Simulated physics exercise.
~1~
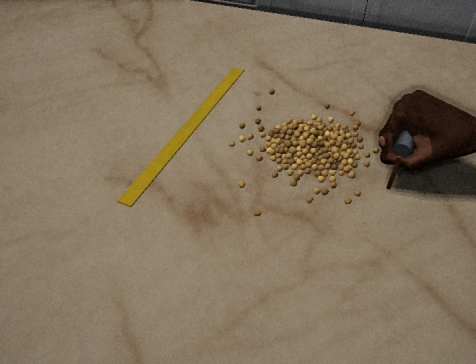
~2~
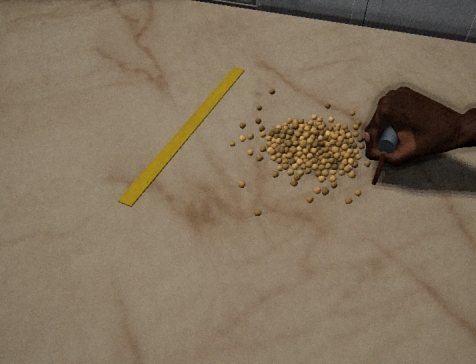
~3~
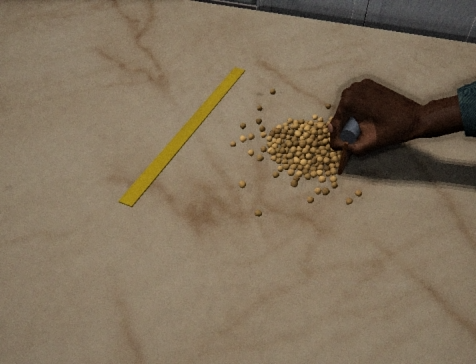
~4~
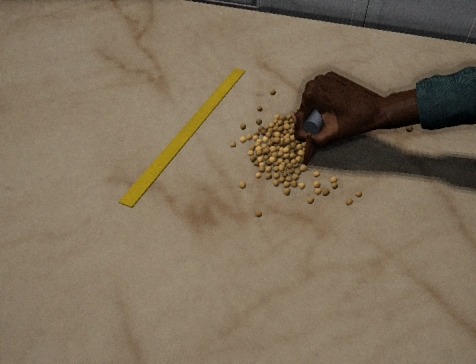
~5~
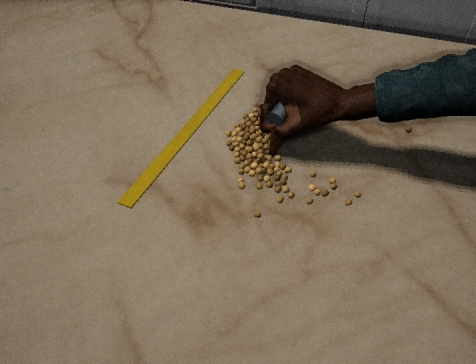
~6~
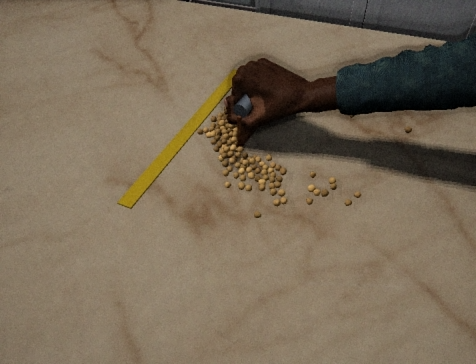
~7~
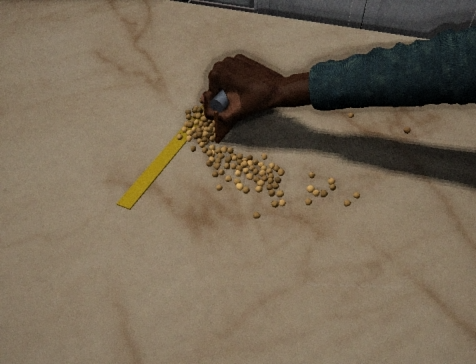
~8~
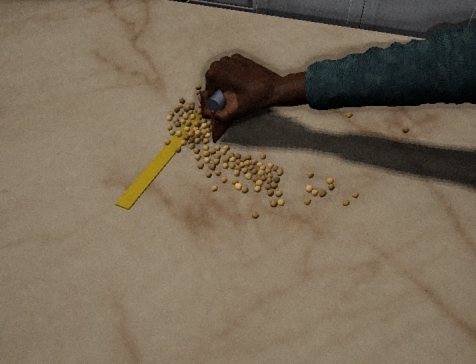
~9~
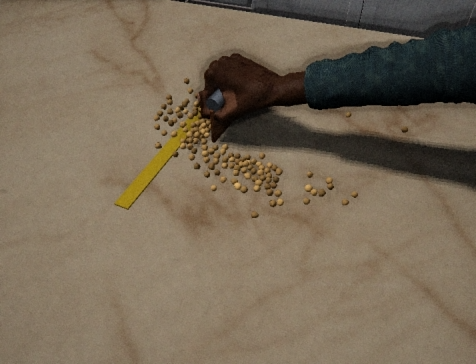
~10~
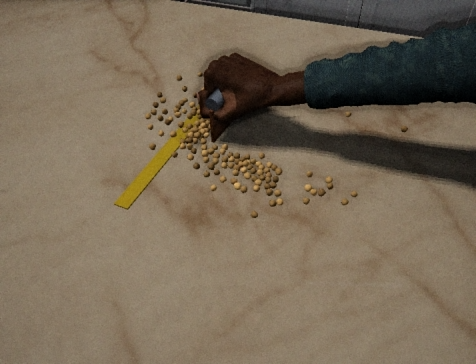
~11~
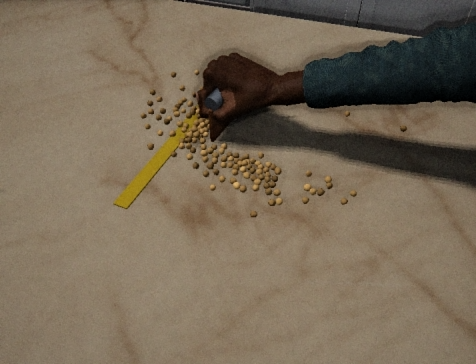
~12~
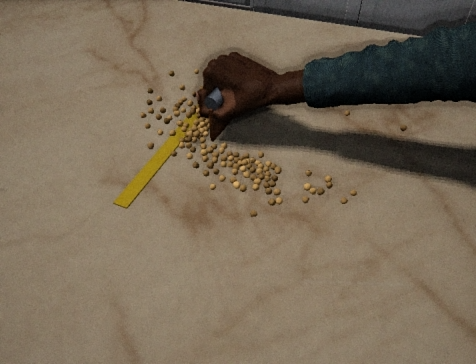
A hand sweeps dried chickpeas left with a scraper, scattering some over a yellow strip.
